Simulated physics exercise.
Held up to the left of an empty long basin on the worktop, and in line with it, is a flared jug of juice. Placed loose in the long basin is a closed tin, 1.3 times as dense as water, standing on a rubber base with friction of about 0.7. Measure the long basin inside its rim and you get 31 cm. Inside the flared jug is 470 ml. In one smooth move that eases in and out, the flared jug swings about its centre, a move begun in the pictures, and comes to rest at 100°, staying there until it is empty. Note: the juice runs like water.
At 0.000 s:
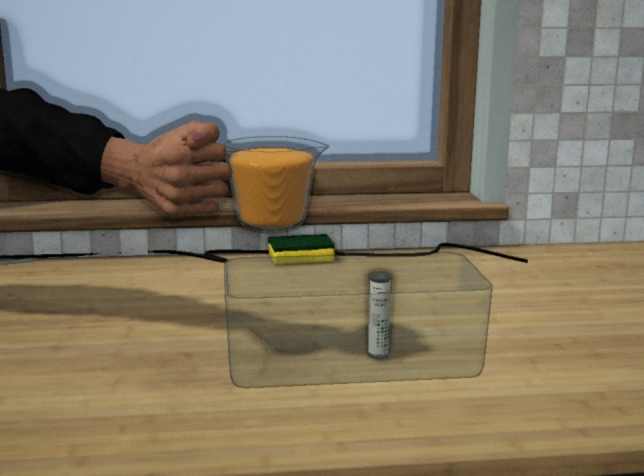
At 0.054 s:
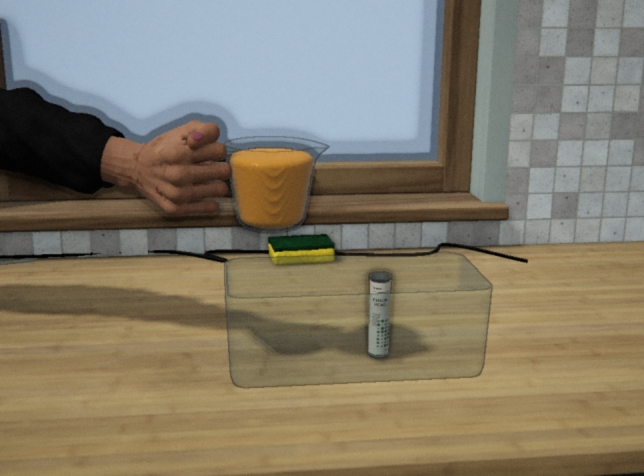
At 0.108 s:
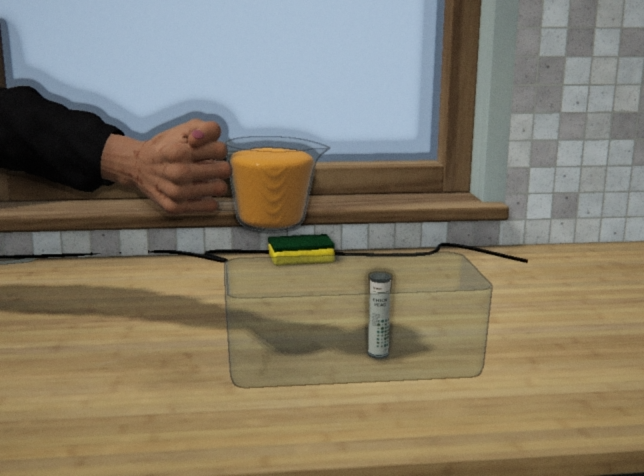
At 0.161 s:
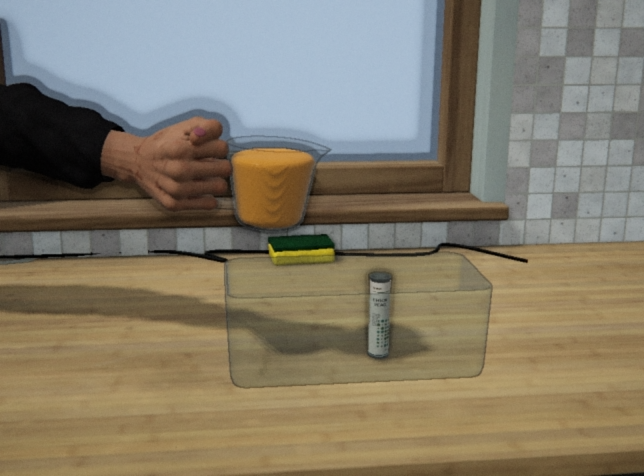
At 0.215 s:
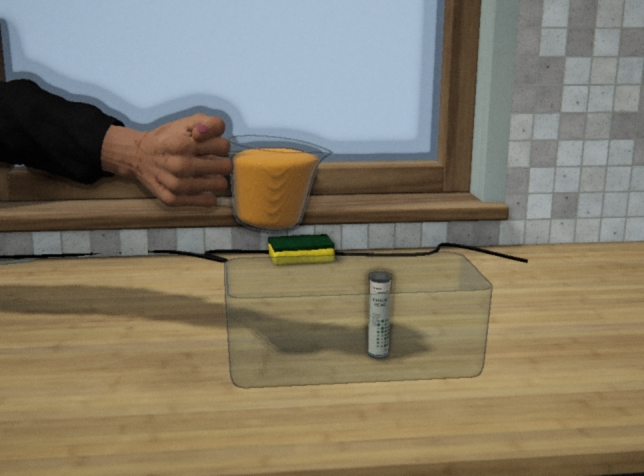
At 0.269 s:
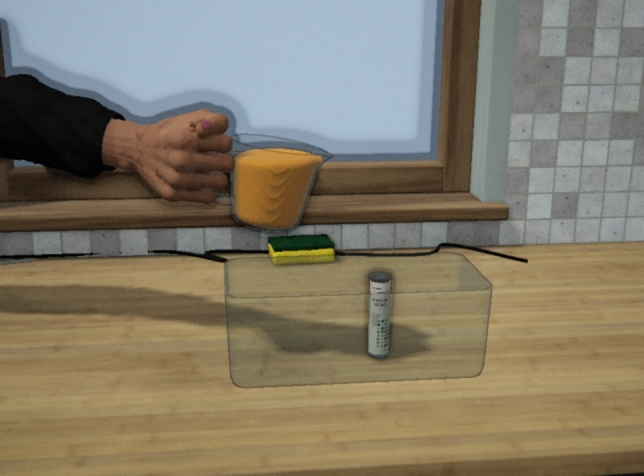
A hand holding a flared jug of orange juice beside a window, tilting it slightly rightward above a clear basin containing a tin.
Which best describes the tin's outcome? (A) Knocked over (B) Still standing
Option A: Knocked over.
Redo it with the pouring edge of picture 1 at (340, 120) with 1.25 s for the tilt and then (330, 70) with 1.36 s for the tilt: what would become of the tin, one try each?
Run one: It tumbles. Run two: It does not tip.
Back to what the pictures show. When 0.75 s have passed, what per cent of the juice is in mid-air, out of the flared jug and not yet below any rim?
I'd put it at about 18 percent.
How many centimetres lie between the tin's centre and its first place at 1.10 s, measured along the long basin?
Measured centre to centre, about 1 cm.
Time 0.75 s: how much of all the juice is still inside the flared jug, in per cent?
Some 72 % of it is still there.
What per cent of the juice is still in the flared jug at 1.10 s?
Some 18 per cent.
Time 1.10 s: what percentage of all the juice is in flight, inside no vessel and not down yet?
Roughly 12 %.
By 0.75 s the tilt is 58° and 73 per cent is still to pour; the tin stands where it began.
By 1.10 s the tilt is 91° and 18 per cent is still to pour; the tin leans 14°.
By 1.46 s the tilt is 100° and 1 per cent is still to pour; the tin lies on its side.
By 1.86 s the tilt is 100° and 0 per cent is still to pour; the tin lies on its side.
At rest the tin lies on its side.
